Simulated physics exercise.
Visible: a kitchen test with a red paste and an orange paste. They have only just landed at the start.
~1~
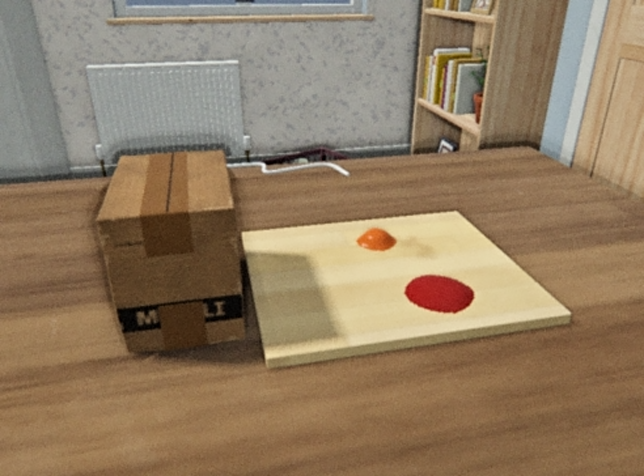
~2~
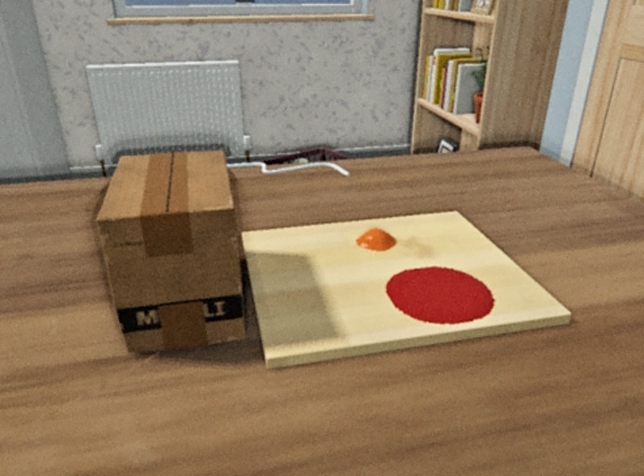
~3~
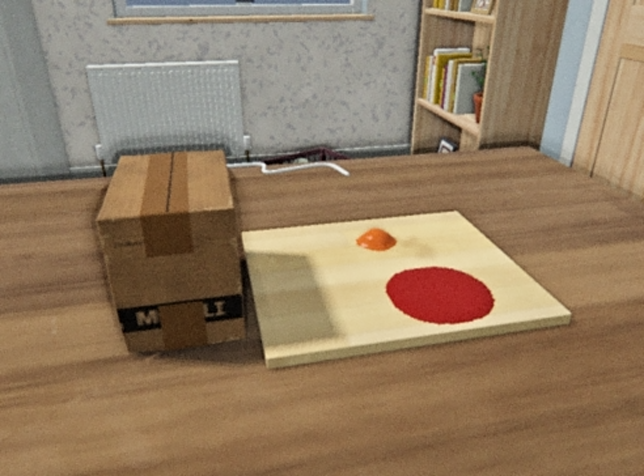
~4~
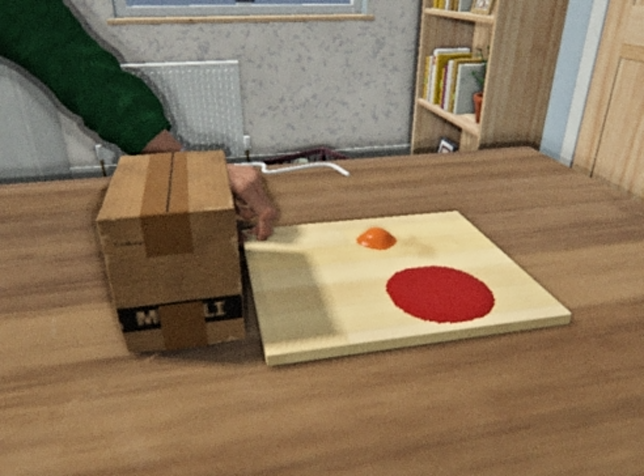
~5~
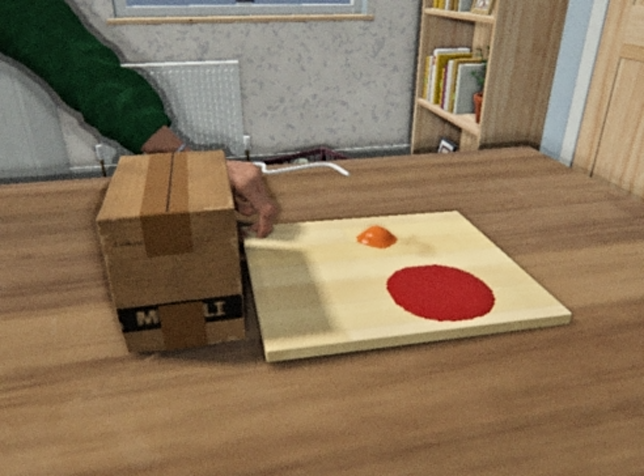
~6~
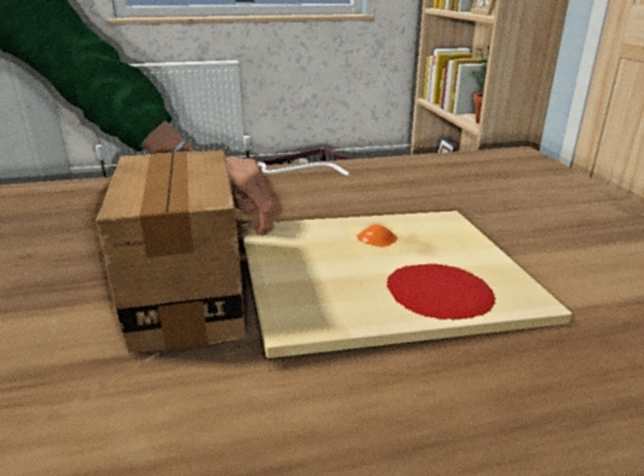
In the video, a red paste spreads into a thin, flat circle on a chopping board while an orange mound keeps its shape. A green-sleeved arm reaches in behind the cardboard box, and a hand slightly raises the board's end.
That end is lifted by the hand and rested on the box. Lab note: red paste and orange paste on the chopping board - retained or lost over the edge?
One by one: The red paste will not stay up there, the orange paste will stay up there.
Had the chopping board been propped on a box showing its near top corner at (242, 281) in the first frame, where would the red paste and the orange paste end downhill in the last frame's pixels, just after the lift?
(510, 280); (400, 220).
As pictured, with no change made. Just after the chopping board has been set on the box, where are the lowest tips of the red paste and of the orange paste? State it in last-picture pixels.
First (540, 279), then (415, 194).
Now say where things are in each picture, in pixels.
The chopping board lies flat; red paste (439, 290) a low mound; orange paste (377, 235) a mound; box (178, 286), in the first frame.
They settle; red paste (439, 292) spread thin; orange paste (377, 235) a mound, in the second frame.
At rest; red paste (439, 292) spread thin; orange paste (377, 235) a mound, in the third frame.
A hand takes the end; red paste (439, 291) spread thin; orange paste (377, 234) a mound, in the fourth frame.
The end is rising; red paste (439, 289) spread thin; orange paste (377, 233) a mound, in the fifth frame.
The chopping board slopes by about 2°; red paste (440, 288) spread thin; orange paste (378, 231) a mound; box (178, 286), in the sixth frame.
A moment on, slope about 30°; the red paste is dripping off the low end; the orange paste has not moved.
Further on, the red paste is dripping off the low end; the orange paste has not moved.
When it is over, slope about 30°; the red paste is dripping off the low end; the orange paste has not moved.
